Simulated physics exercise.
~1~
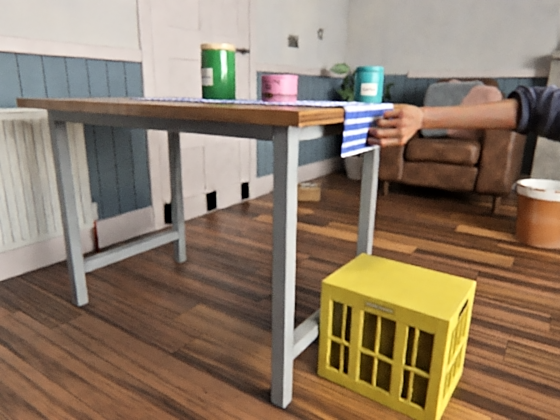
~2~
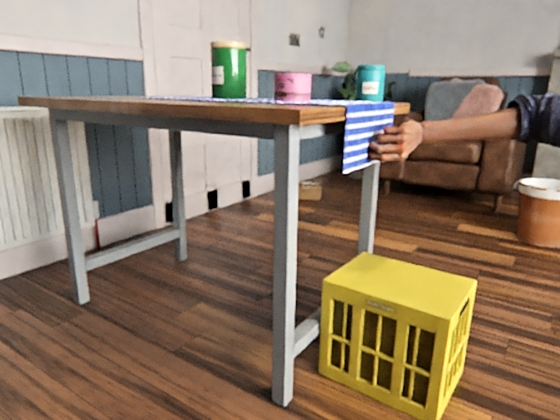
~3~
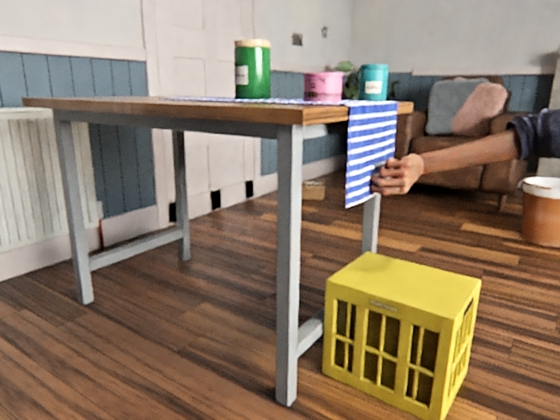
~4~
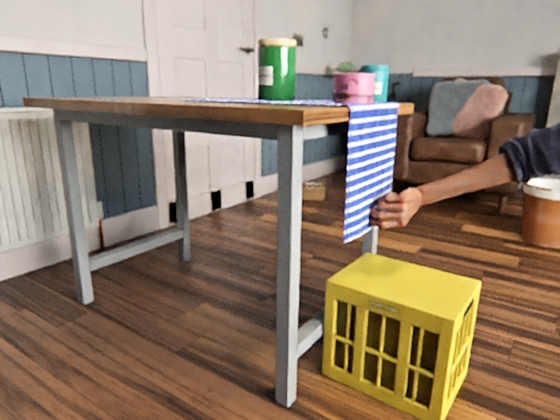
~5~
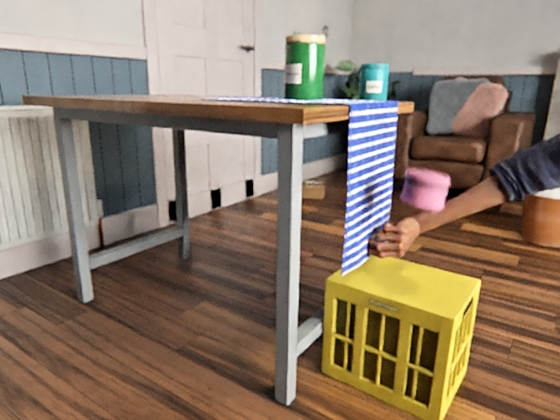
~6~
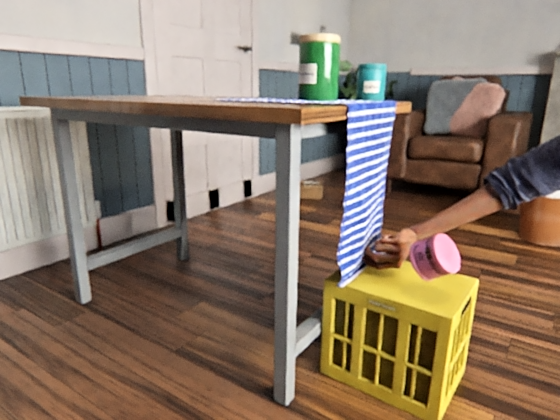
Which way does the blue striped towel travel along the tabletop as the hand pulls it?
The towel slides to the right along the tabletop, with its hanging end going down towards the yellow crate.
At a table, a hand pulls a towel, the pink tub falls but the turquoise jar stays.
